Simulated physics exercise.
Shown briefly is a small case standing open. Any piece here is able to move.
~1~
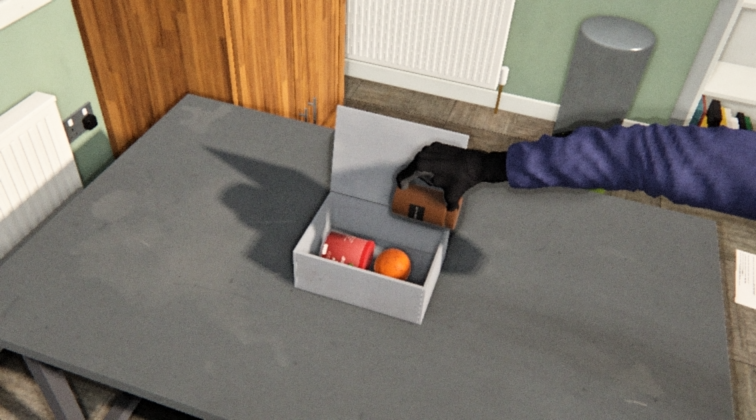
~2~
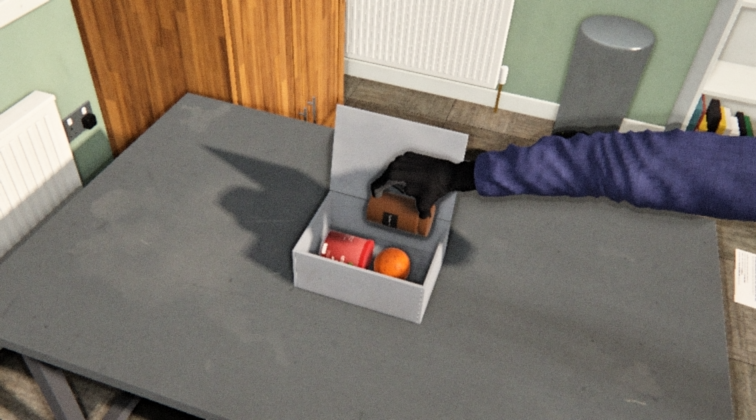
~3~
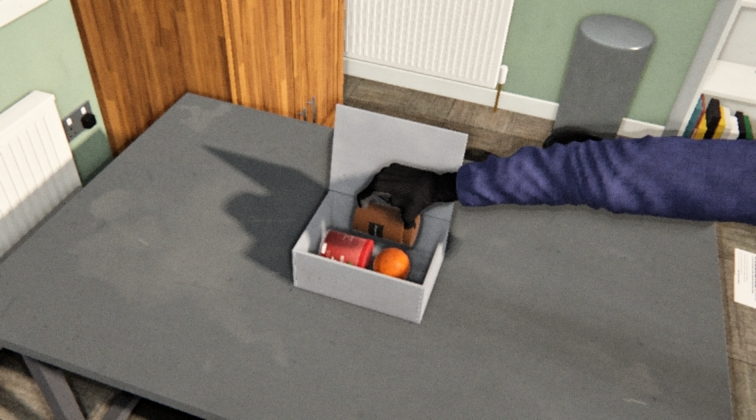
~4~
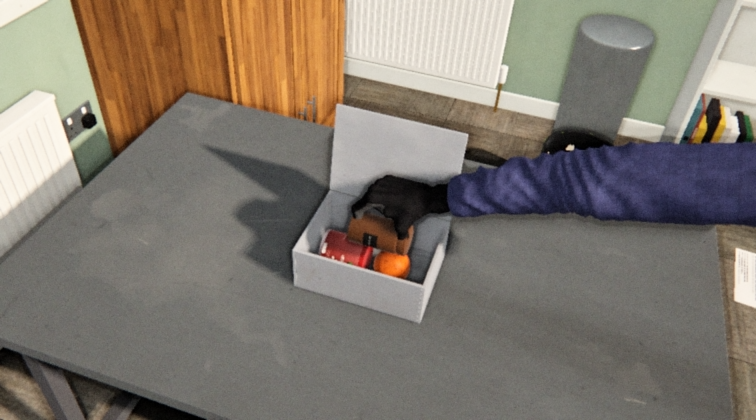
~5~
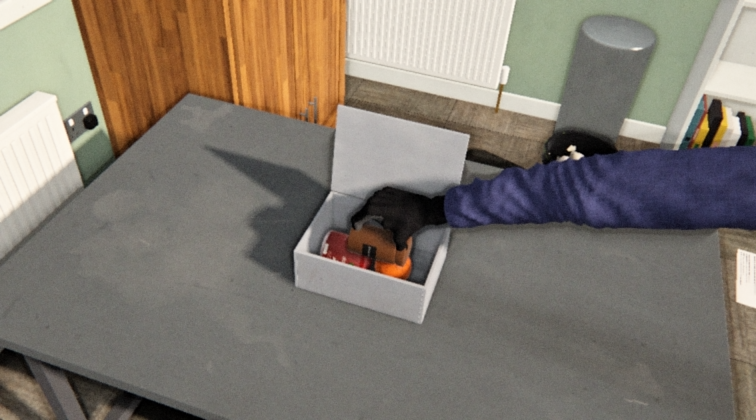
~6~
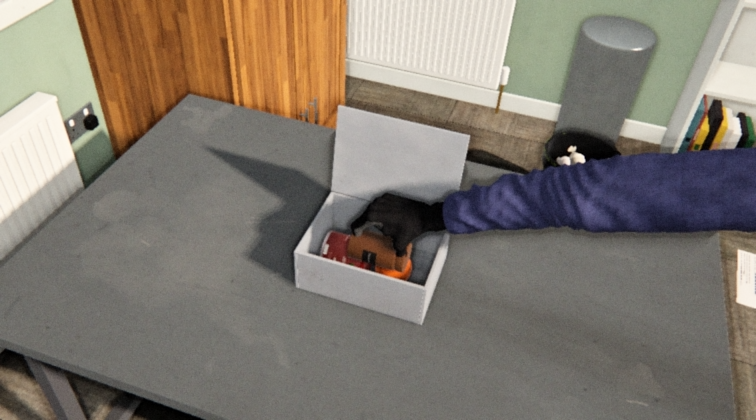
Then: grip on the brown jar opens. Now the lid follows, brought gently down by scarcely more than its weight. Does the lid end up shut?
Yes.
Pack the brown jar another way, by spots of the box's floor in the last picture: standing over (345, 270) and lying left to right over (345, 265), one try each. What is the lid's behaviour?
The first attempt leaves the lid partly open, while the second leaves it fully closed.
Then, 0.40 s after the last picture, brown jar rolled about its own width near (382, 281); orange ball rolled a little; red tin rolled a little.
Then, 1.20 s after the last picture, lid starting down; brown jar rolled about its own width near (380, 278); red tin rolled about its own width; orange ball rolled about its own width.
Then, 1.70 s after the last picture, lid 49° above the rim; brown jar rolled about its own width near (381, 277); red tin rolled about its own width; orange ball rolled about its own width.
Then, 2.10 s after the last picture, lid 9° above the rim; brown jar rolled about its own width near (381, 276); red tin rolled about its own width; orange ball rolled about its own width.
At rest, lid shut; moved from the start, red tin, orange ball and brown jar. Seen from the same camera at the end, brown jar near (382, 275).
